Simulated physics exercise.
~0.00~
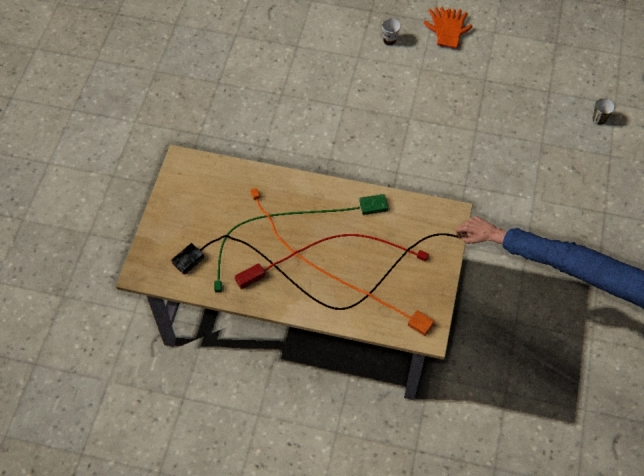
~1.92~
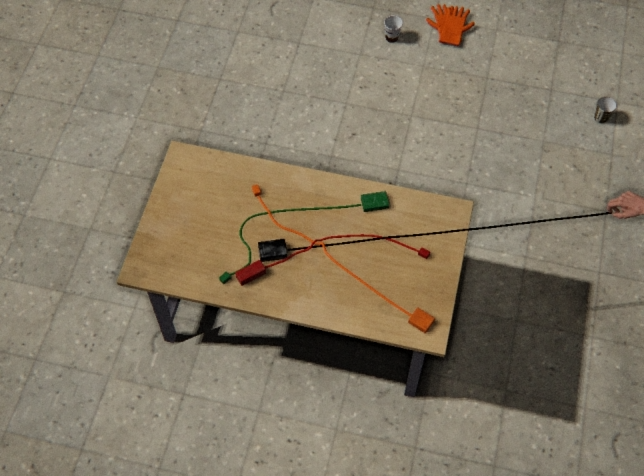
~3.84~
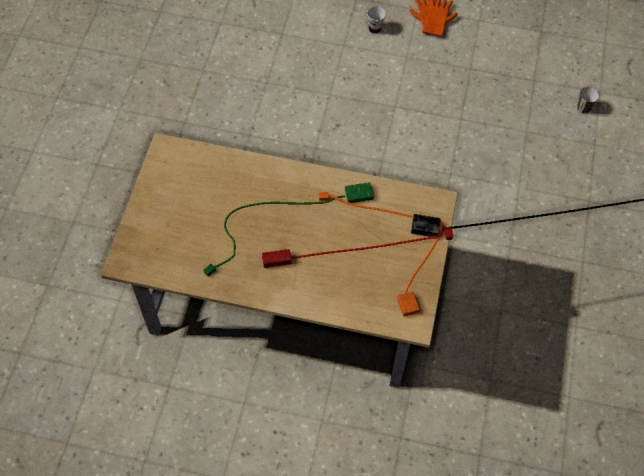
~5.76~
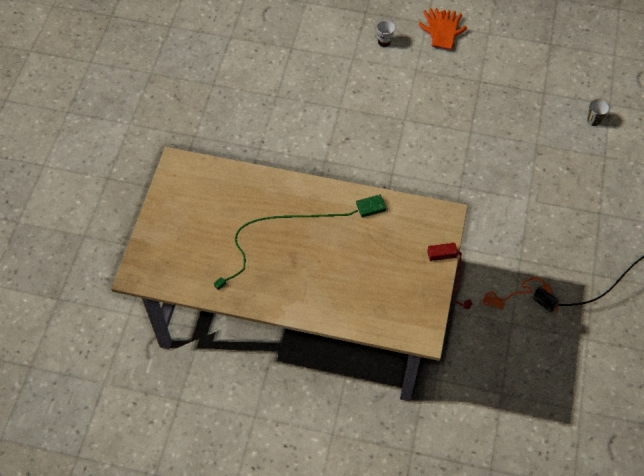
Hand pulling a black lead rightwards off a wooden table, its charger dragging orange and red leads along, green charger staying put.
